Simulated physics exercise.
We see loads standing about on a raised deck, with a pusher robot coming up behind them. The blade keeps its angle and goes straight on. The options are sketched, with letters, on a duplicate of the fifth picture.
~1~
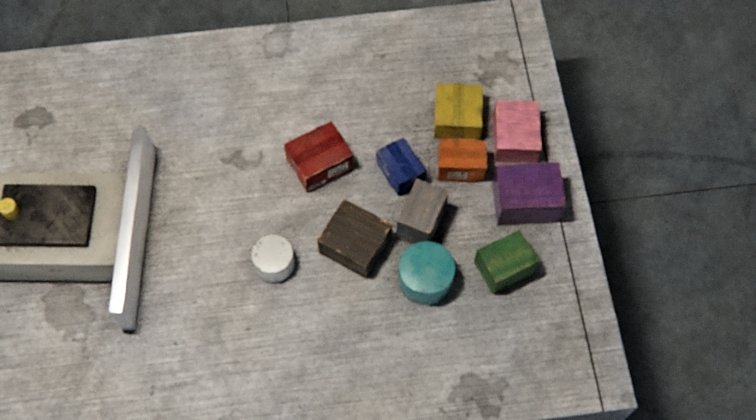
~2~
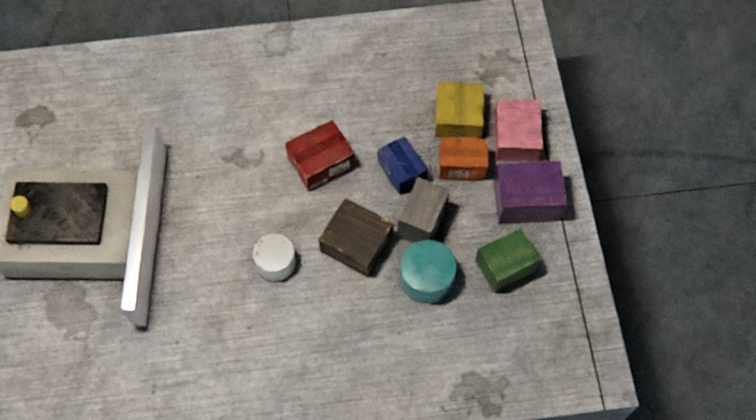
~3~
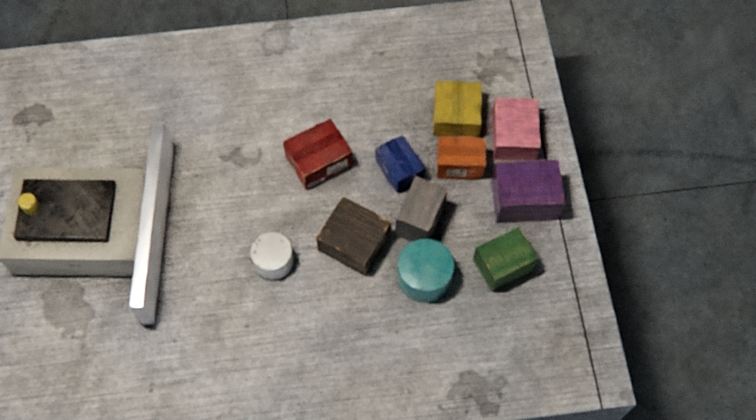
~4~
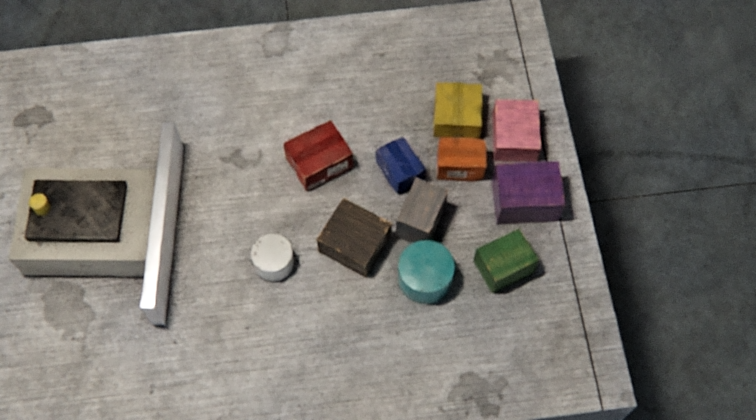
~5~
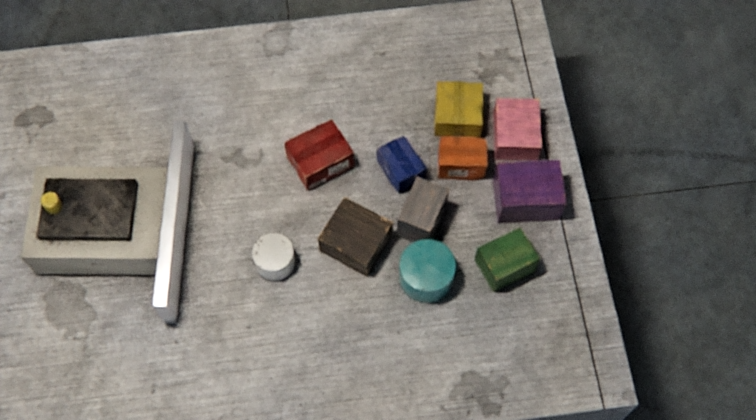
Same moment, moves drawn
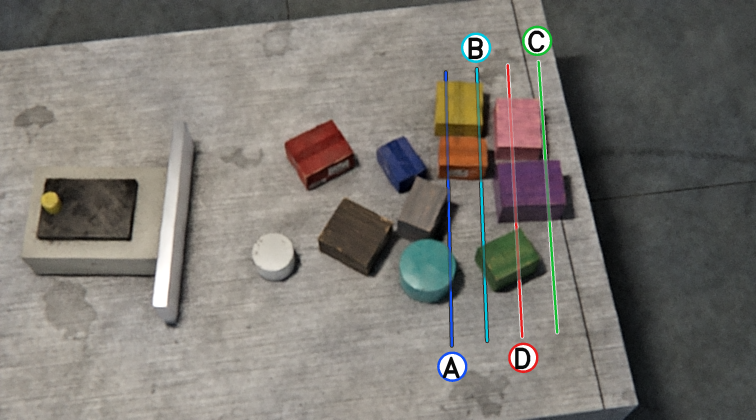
A pale pusher robot with a black top, a yellow knob and a long silver blade sits at the left of a worn grey deck, seen from above. To its right stand a white cylinder, red, blue, black and grey blocks, a teal cylinder, and yellow, orange, pink, purple and green blocks. The robot creeps steadily rightward, blade first, while the loads stay still.
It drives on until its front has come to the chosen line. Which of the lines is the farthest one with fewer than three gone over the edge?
At B, and not beyond.
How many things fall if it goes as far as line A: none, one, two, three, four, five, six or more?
By then, none.
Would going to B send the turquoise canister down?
No.
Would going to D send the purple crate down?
Yes.
On the marked copy, A at (449, 200); B at (482, 196); C at (547, 189); D at (515, 192).
Taking B. A third of the way, robot (208, 196); white canister (310, 261); red parcel (329, 156).
Two thirds of the way, robot (321, 183); pink crate (539, 123); orange parcel (511, 156).
When it is over, robot (407, 172); purple crate over the edge; orange parcel over the edge; two fallen.
As for the rest, A is within the limit but short; C drops five; D drops five.
